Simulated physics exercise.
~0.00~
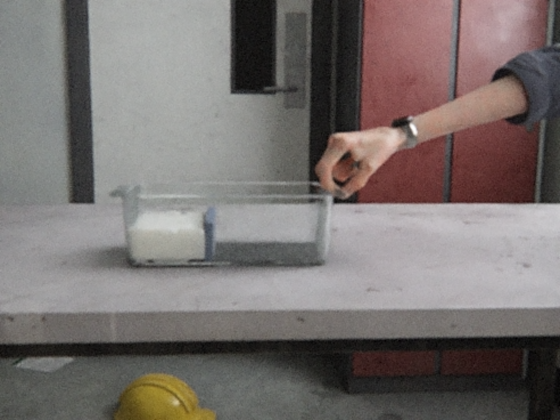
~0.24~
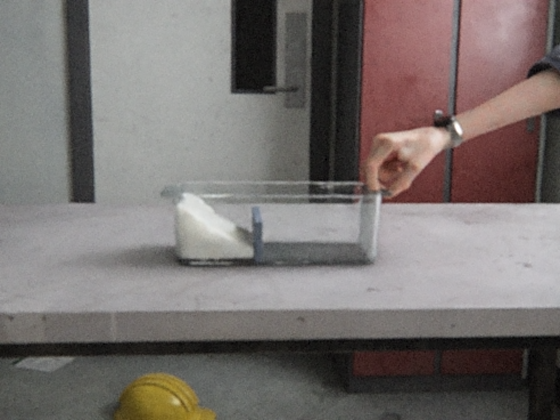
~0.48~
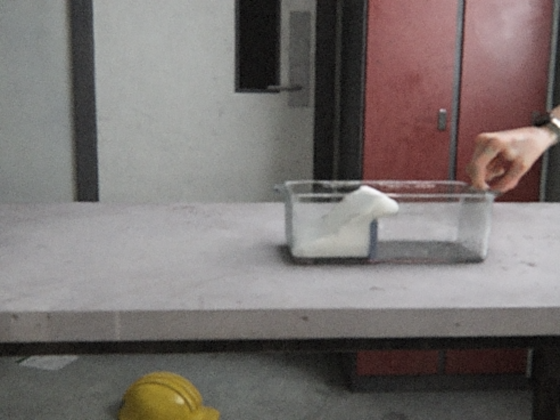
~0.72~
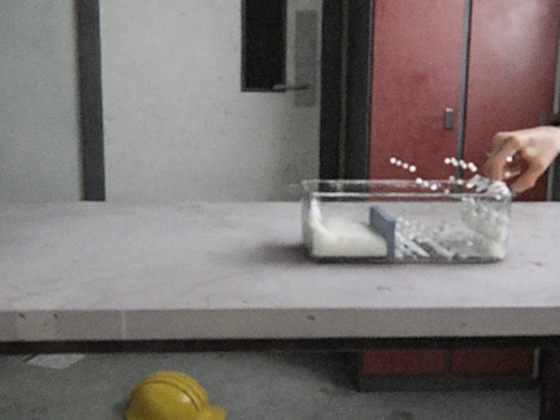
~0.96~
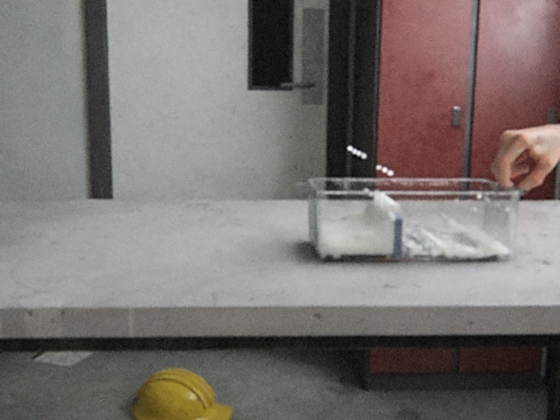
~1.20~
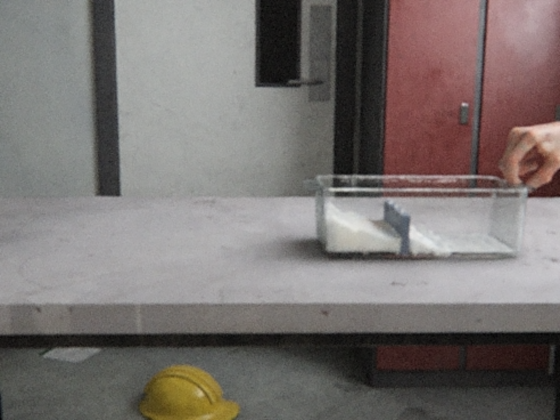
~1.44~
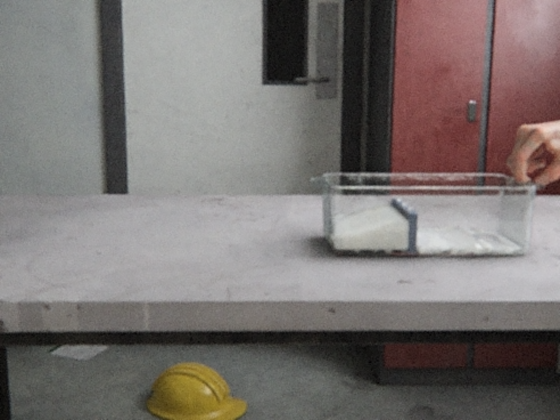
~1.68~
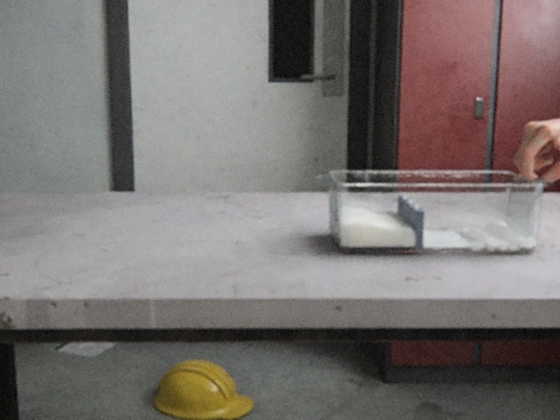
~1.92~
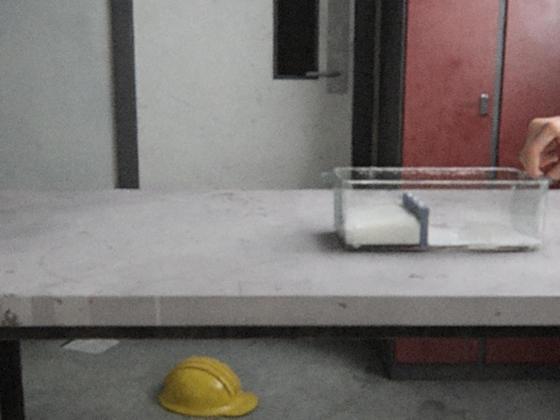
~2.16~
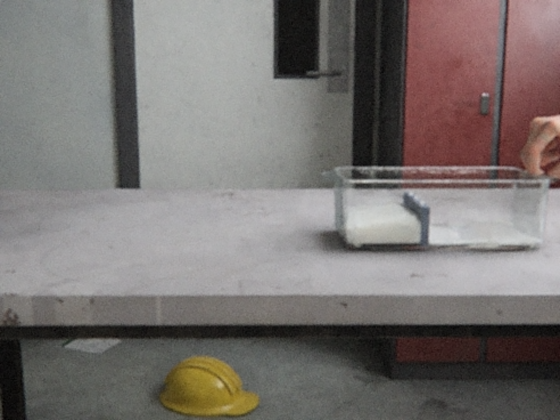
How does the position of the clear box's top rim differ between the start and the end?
At the start the rim was left of the middle of the view, mostly in front of the pale door. By the end it was well over to the right, reaching across in front of the red doors.
